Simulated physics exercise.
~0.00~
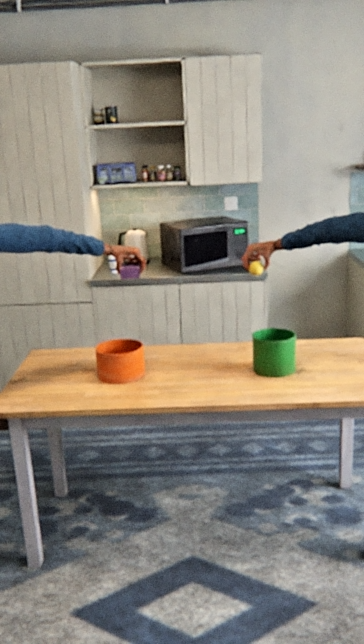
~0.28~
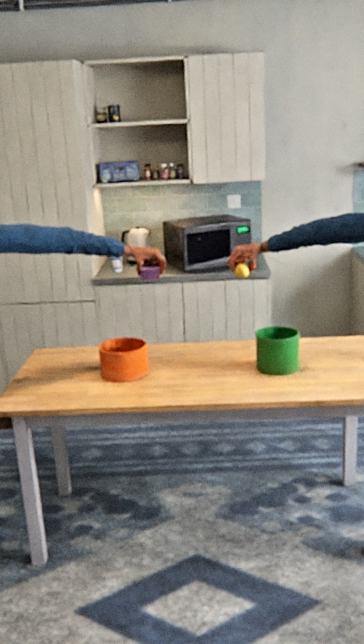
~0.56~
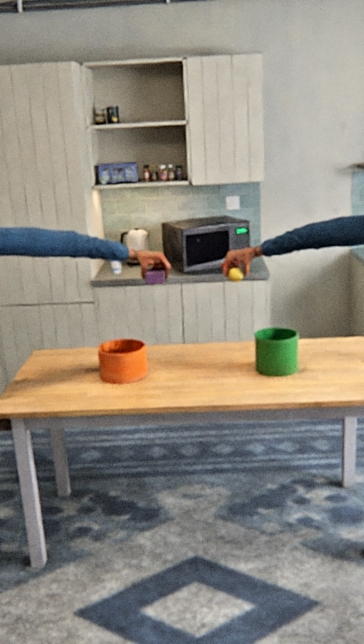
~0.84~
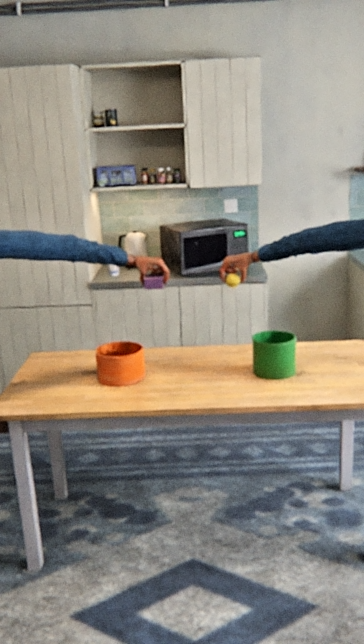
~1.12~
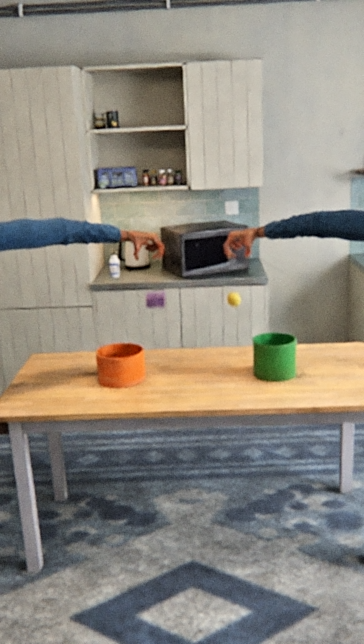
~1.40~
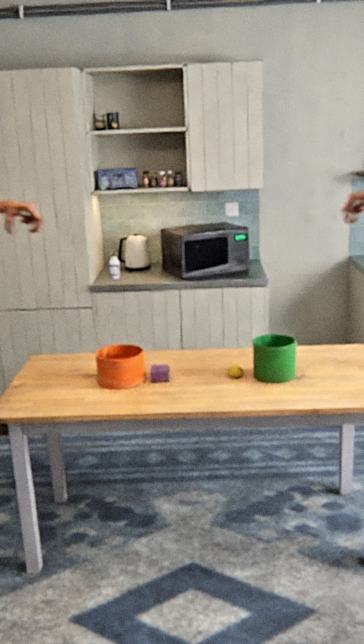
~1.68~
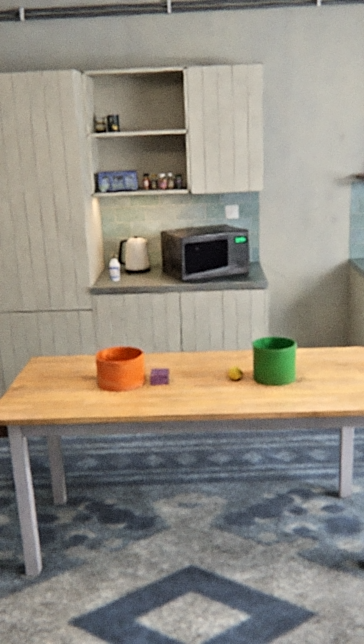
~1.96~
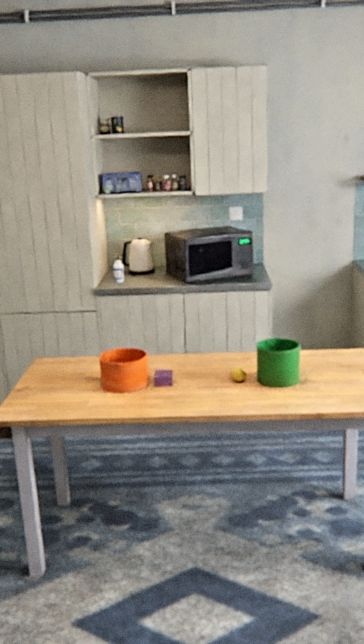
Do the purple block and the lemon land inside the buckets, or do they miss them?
Both of them miss. The purple block ends up on the table just right of the orange bucket, and the lemon rests on the table to the left of the green one.
